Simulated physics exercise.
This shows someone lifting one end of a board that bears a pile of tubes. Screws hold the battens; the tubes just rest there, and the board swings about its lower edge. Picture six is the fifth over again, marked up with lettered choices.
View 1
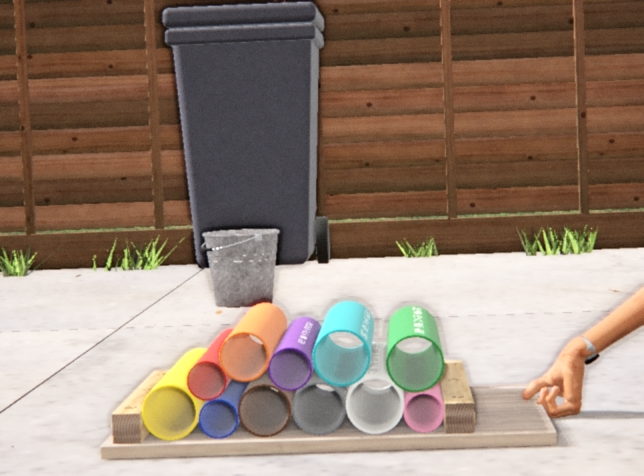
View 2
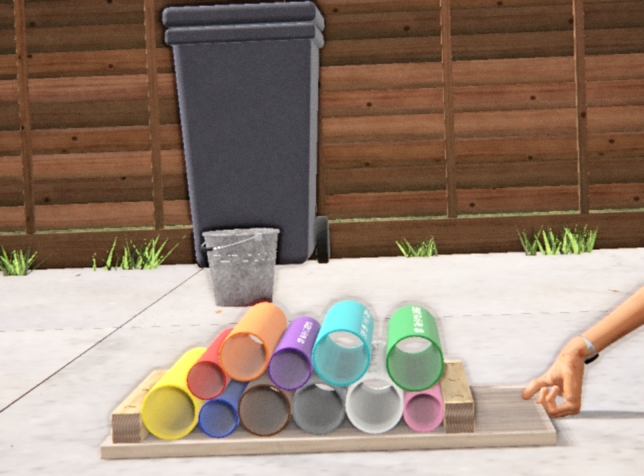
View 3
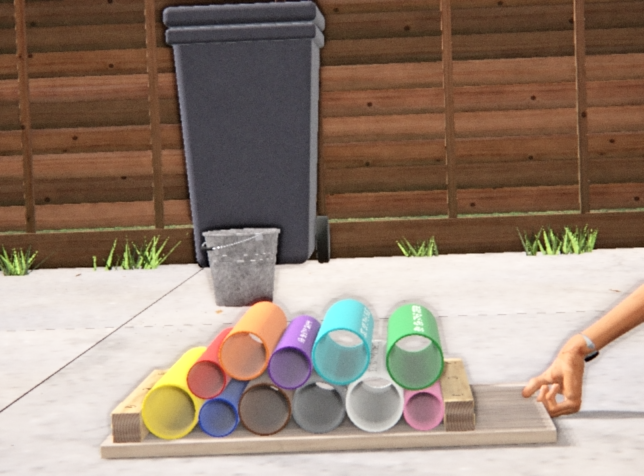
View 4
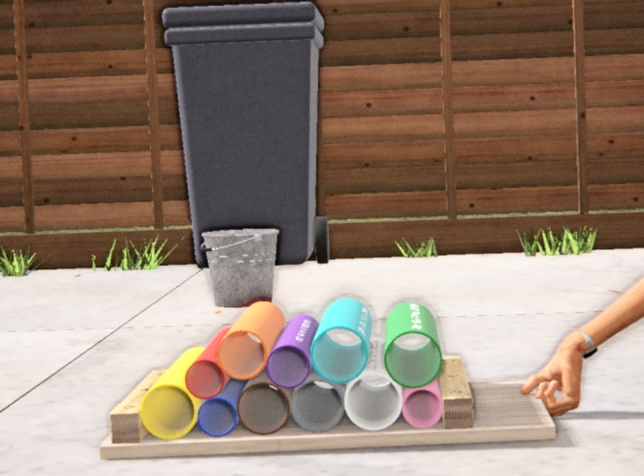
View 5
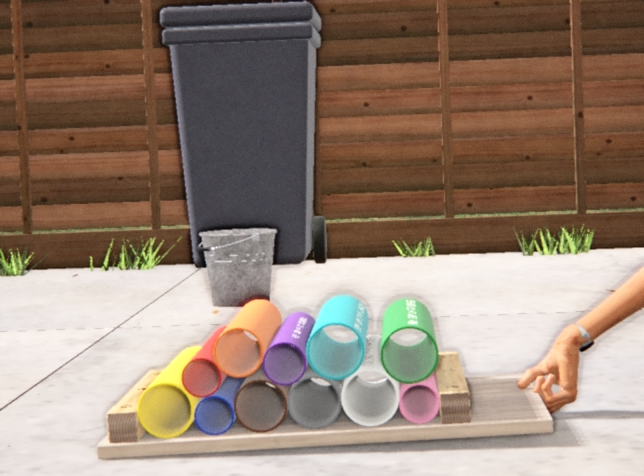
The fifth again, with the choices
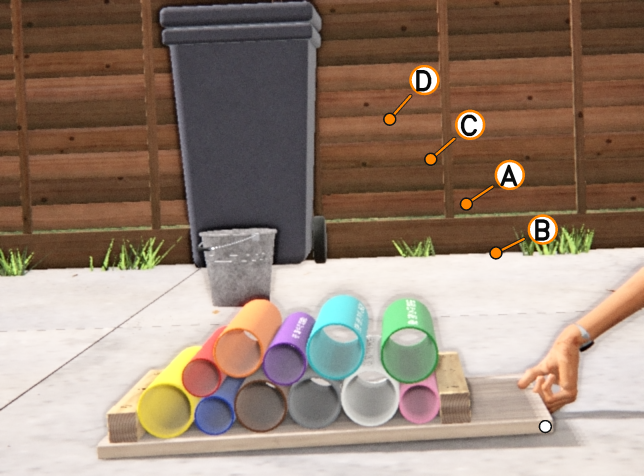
In the video, a hand at the right grips the end of a wooden board holding a stack of colourful tubes between two wooden blocks and raises it very slightly, while the tubes barely shift relative to the board.
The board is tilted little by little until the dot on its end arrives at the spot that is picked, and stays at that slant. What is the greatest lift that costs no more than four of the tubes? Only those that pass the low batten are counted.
Lift it to C and no more.
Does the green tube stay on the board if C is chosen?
Yes, with C.
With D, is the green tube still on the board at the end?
No, with D.
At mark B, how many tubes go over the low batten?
At B the number is none.
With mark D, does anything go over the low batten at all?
Yes, at D.
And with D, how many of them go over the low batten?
The count is five.
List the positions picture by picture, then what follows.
White tube (375, 405); pink tube (424, 412); turquoise tube (342, 358), in the first picture.
Turquoise tube (341, 357); red tube (207, 380), in the second picture.
Board (332, 403); white tube (375, 403); pink tube (424, 410); blue tube (219, 418), in the third picture.
Board (331, 402); yellow tube (169, 411); blue tube (217, 417), in the fourth picture.
Board (328, 399); yellow tube (166, 410); blue tube (214, 415), in the fifth picture.
On the marked copy, A at (466, 204); B at (496, 253); C at (431, 159); D at (390, 119); the white dot at (545, 426).
Taking C. A third of the way, board at 21°.
Two thirds of the way, board at 39°.
When it is over, board at 39°, none over the low batten.
As for the rest, A none over the low batten; B none over the low batten; D five over the low batten.
